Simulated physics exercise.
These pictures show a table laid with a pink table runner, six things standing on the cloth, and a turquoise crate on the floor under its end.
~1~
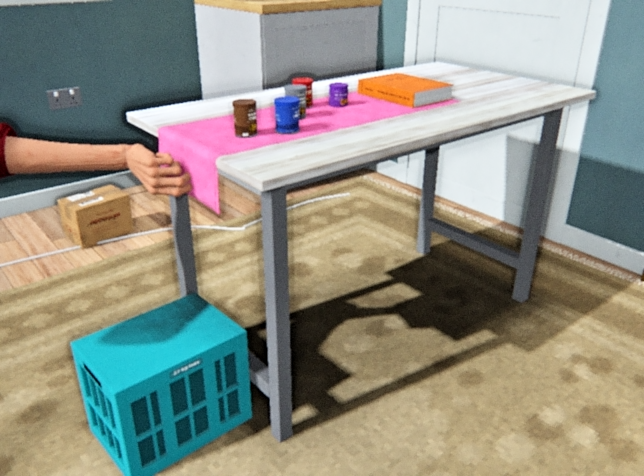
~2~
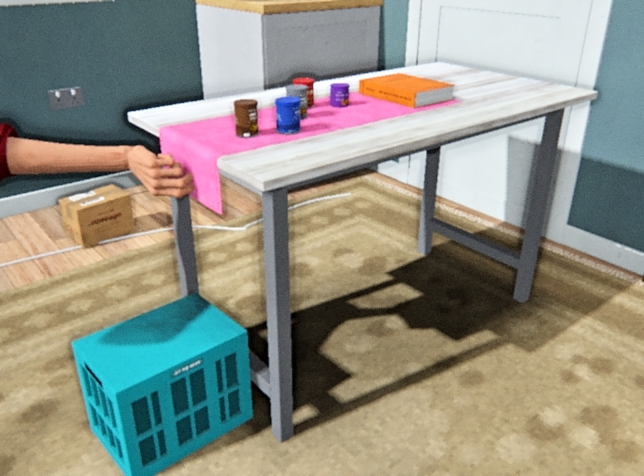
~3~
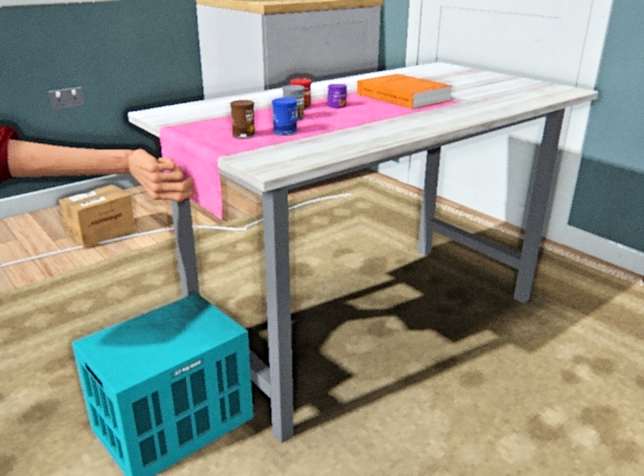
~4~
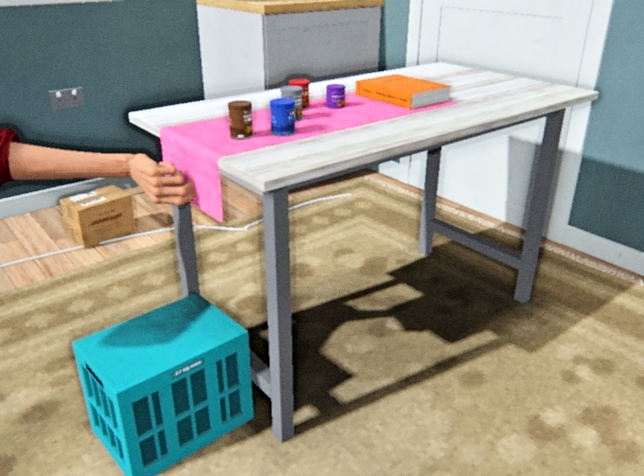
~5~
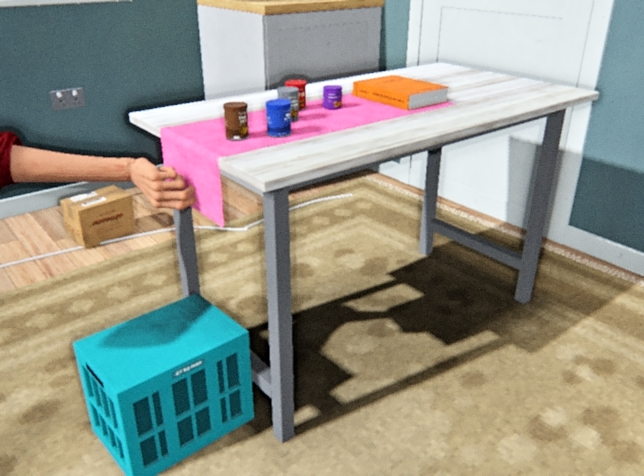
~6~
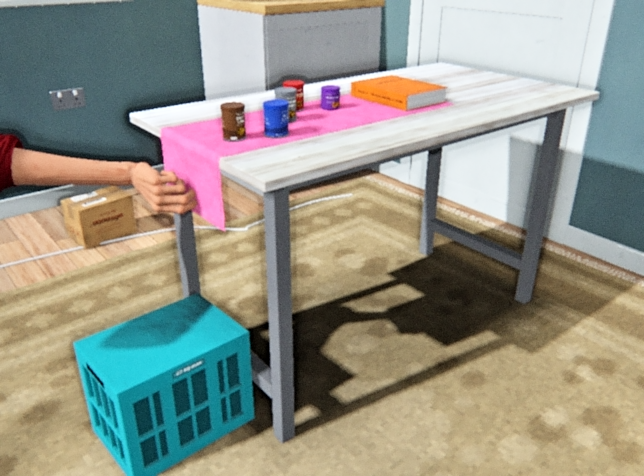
A hand slowly draws the pink cloth and the things on it slightly left.
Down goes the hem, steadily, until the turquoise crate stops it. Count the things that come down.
Over the edge go three.
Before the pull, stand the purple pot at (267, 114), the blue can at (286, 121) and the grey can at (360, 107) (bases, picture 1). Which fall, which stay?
The purple pot comes down; the blue can tumbles off; the grey can survives.
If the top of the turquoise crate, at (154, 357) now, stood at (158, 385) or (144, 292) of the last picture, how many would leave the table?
The count: 4 and 1.
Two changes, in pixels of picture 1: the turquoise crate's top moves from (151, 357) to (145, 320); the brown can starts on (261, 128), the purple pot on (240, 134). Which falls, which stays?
The brown can is carried off; the purple pot comes down.
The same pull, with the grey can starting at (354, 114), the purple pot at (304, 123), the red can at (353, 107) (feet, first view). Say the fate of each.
The grey can keeps its place on top, the purple pot falls, the red can remains up.
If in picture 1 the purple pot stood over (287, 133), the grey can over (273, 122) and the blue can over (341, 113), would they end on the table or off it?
The purple pot comes down; the grey can is carried off; the blue can keeps its place on top.
Soon after, hem near (200, 300); brown can and blue can gone.
Then, hem on the crate; brown can, blue can and grey can gone.
At rest, hem on the crate; brown can, blue can and grey can gone. The table loses three.
